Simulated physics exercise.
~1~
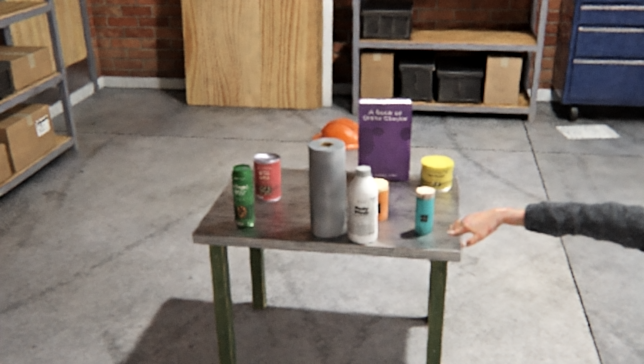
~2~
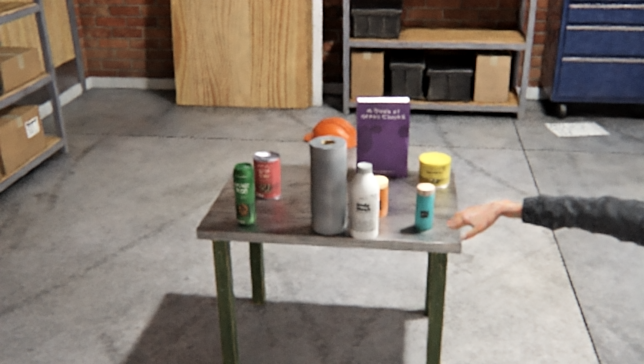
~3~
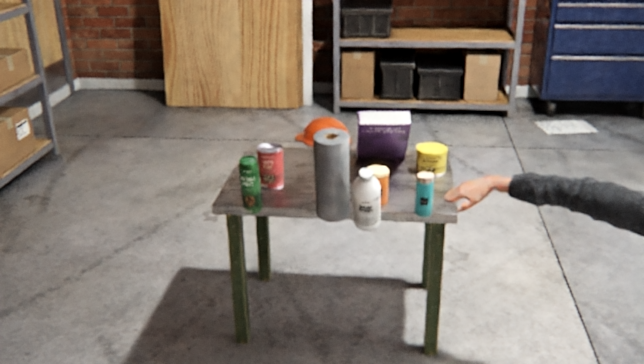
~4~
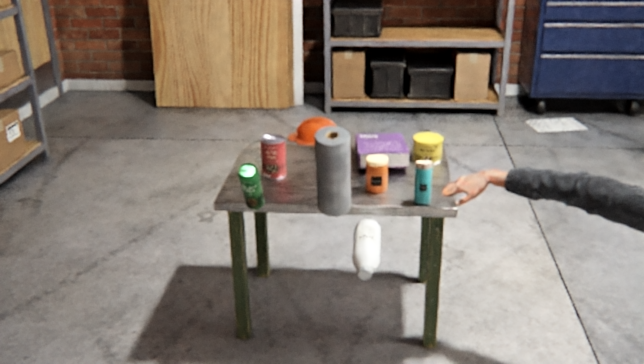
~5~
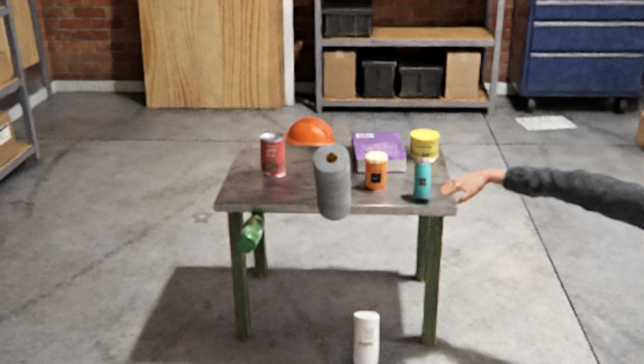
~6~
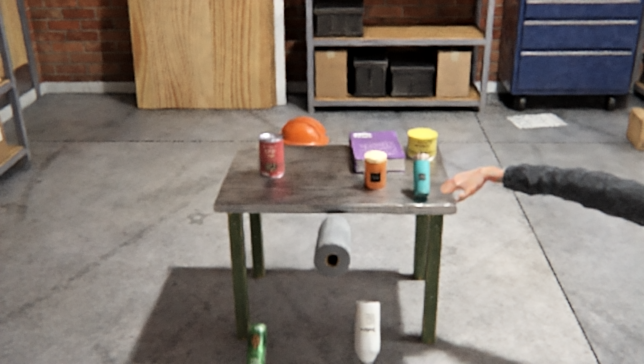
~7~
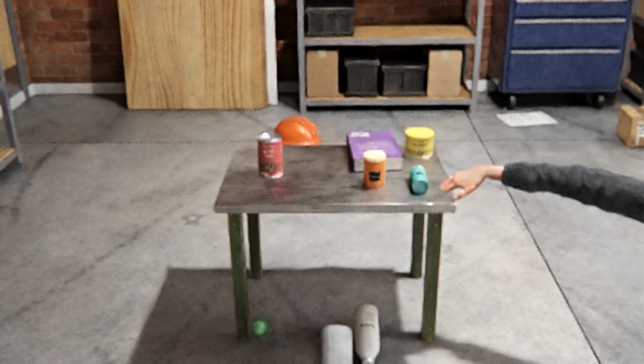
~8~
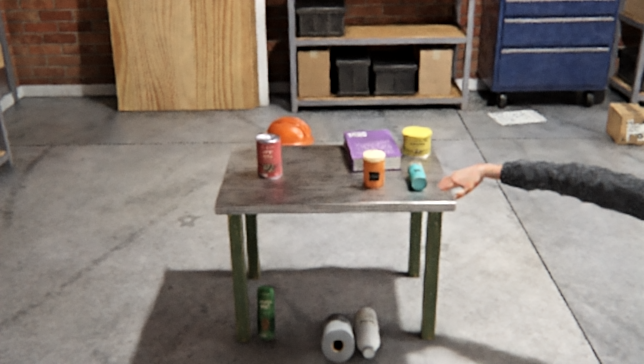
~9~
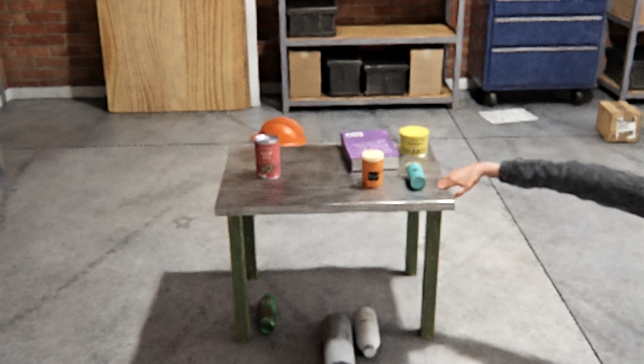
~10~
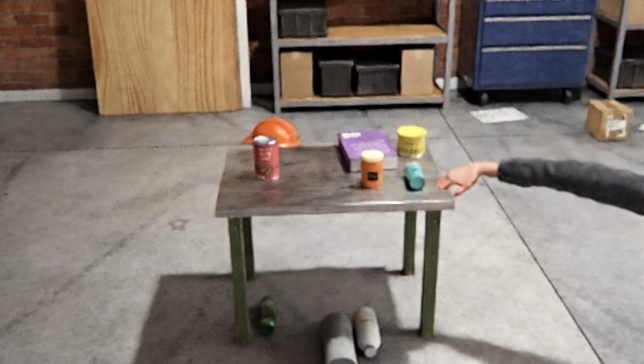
A hand shoves the table away, and three items fall off while two tip over.
